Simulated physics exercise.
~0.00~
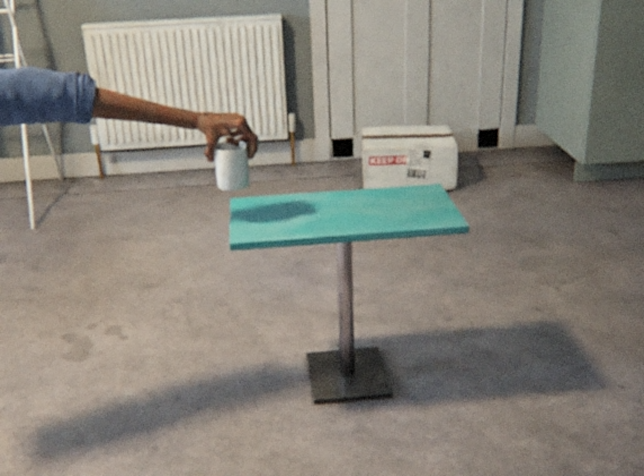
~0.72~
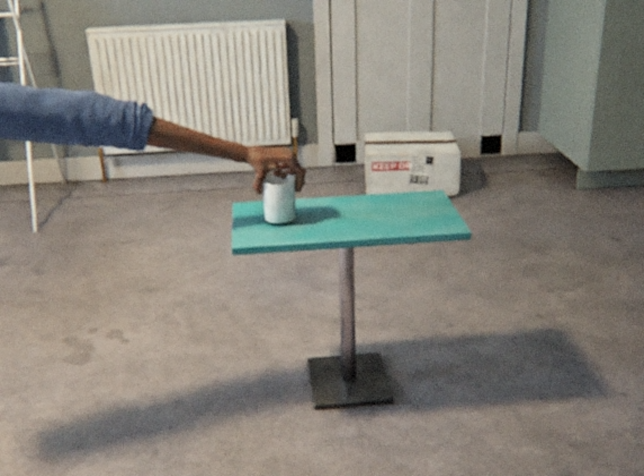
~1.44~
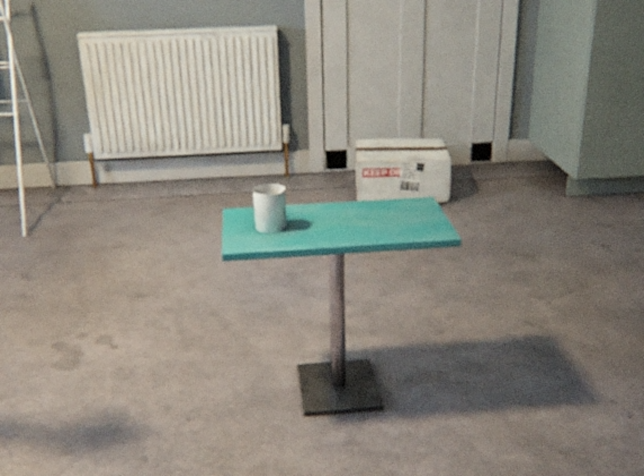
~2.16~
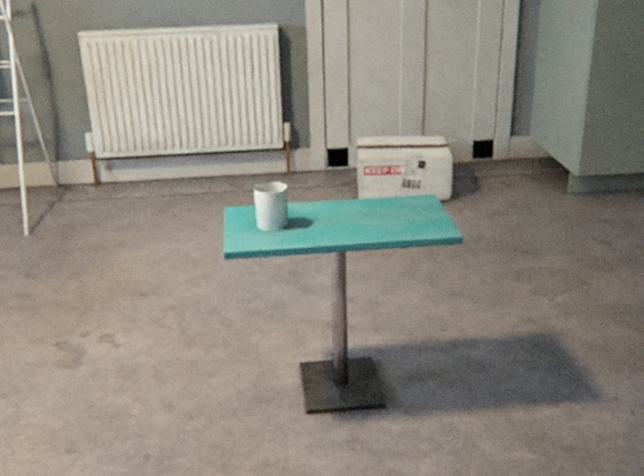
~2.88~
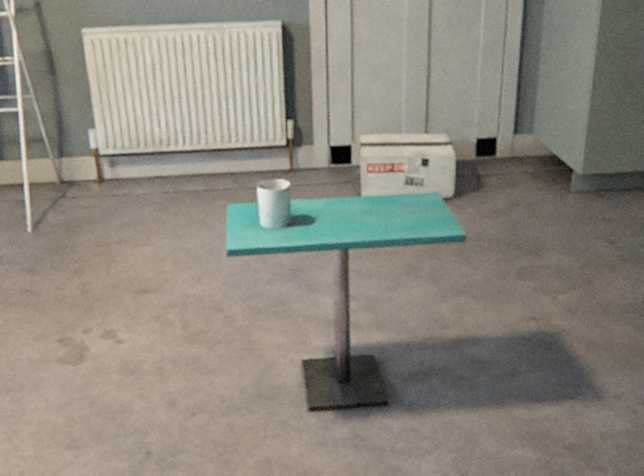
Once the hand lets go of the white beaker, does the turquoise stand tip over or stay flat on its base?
The turquoise stand stays flat on its base, with the beaker still standing upright on top.
